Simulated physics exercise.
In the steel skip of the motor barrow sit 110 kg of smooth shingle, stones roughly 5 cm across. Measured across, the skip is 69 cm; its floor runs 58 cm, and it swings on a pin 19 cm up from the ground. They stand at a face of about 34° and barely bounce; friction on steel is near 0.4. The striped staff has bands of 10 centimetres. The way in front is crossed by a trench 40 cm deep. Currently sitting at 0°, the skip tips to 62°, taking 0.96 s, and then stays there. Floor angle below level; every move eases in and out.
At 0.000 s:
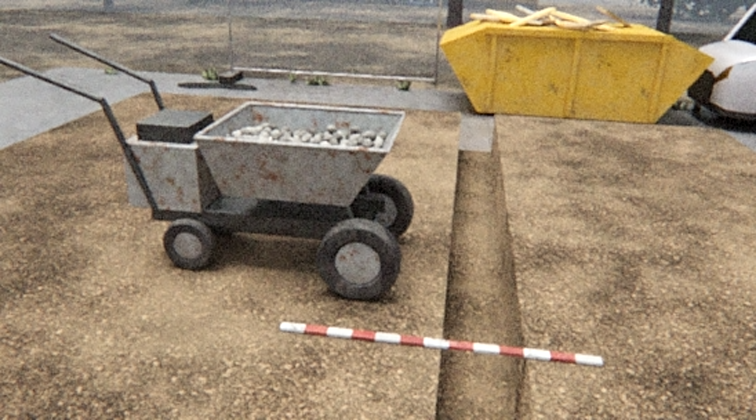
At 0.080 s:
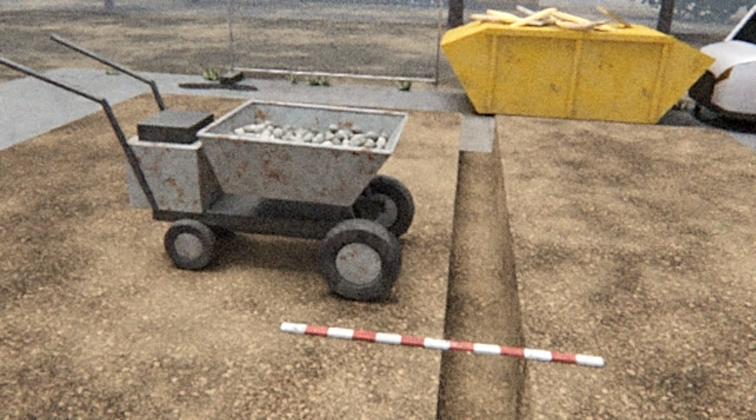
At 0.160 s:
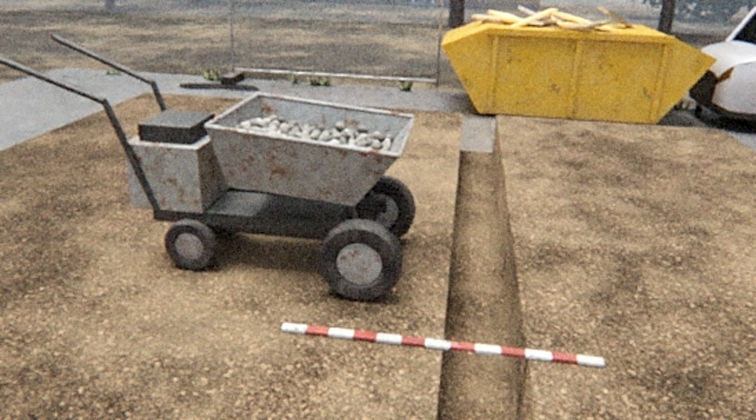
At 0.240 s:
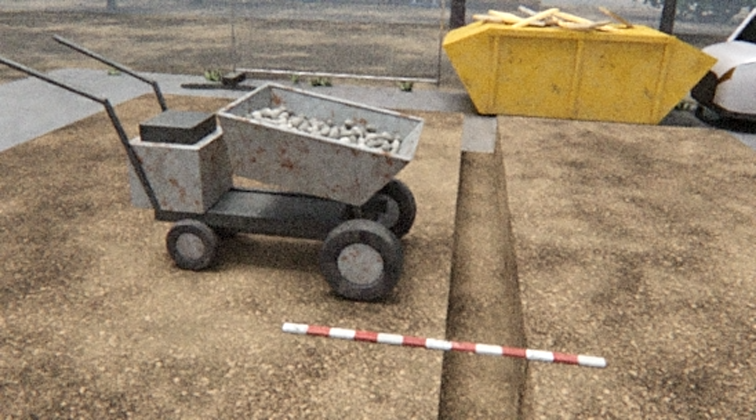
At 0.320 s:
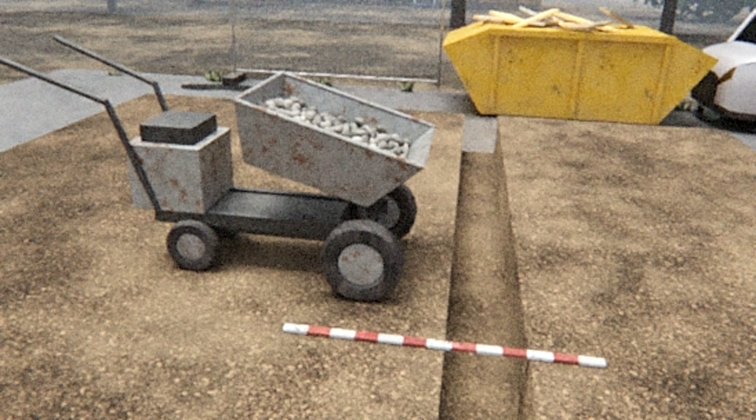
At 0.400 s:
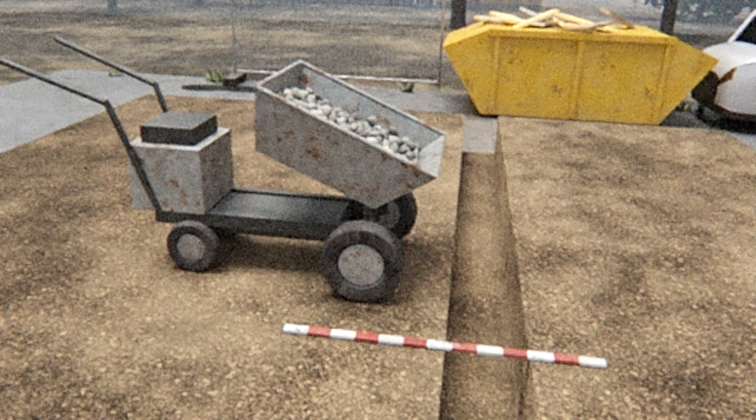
At first, a rusty grey skip filled with pale stones sits level on a four-wheeled motor barrow, beside a narrow trench and a striped staff on bare ground. Then its left end lifts off the frame, gradually at first, until the skip slants clearly down to the right, stones still inside.
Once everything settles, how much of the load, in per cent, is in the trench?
Once it settles, about 43 per cent of the load is there.
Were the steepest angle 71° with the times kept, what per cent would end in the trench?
About 50%.
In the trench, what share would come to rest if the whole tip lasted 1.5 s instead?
Roughly 55% would finish there.
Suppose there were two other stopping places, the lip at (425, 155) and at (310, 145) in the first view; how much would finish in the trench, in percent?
Estimates: 20 % then 55 %.
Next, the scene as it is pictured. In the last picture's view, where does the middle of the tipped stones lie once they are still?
I'd point somewhere around (509, 329).
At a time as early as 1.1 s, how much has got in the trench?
15 per cent, give or take.
After 0.7 s the floor is at 52°; 100 % in the skip; the foremost stones are at (461, 196).
After 1.1 s the floor is at 62°; 82 % in the skip, 14 % in the trench, 5 % past the trench; the foremost stones are at (548, 266).
After 1.4 s the floor is at 62°; 45 % in the skip, 21 % in the trench, 34 % past the trench; the foremost stones are at (655, 308).
After 3.4 s the floor is at 62°; 21 % in the skip, 43 % in the trench, 36 % past the trench; the foremost stones are past the picture's edge.
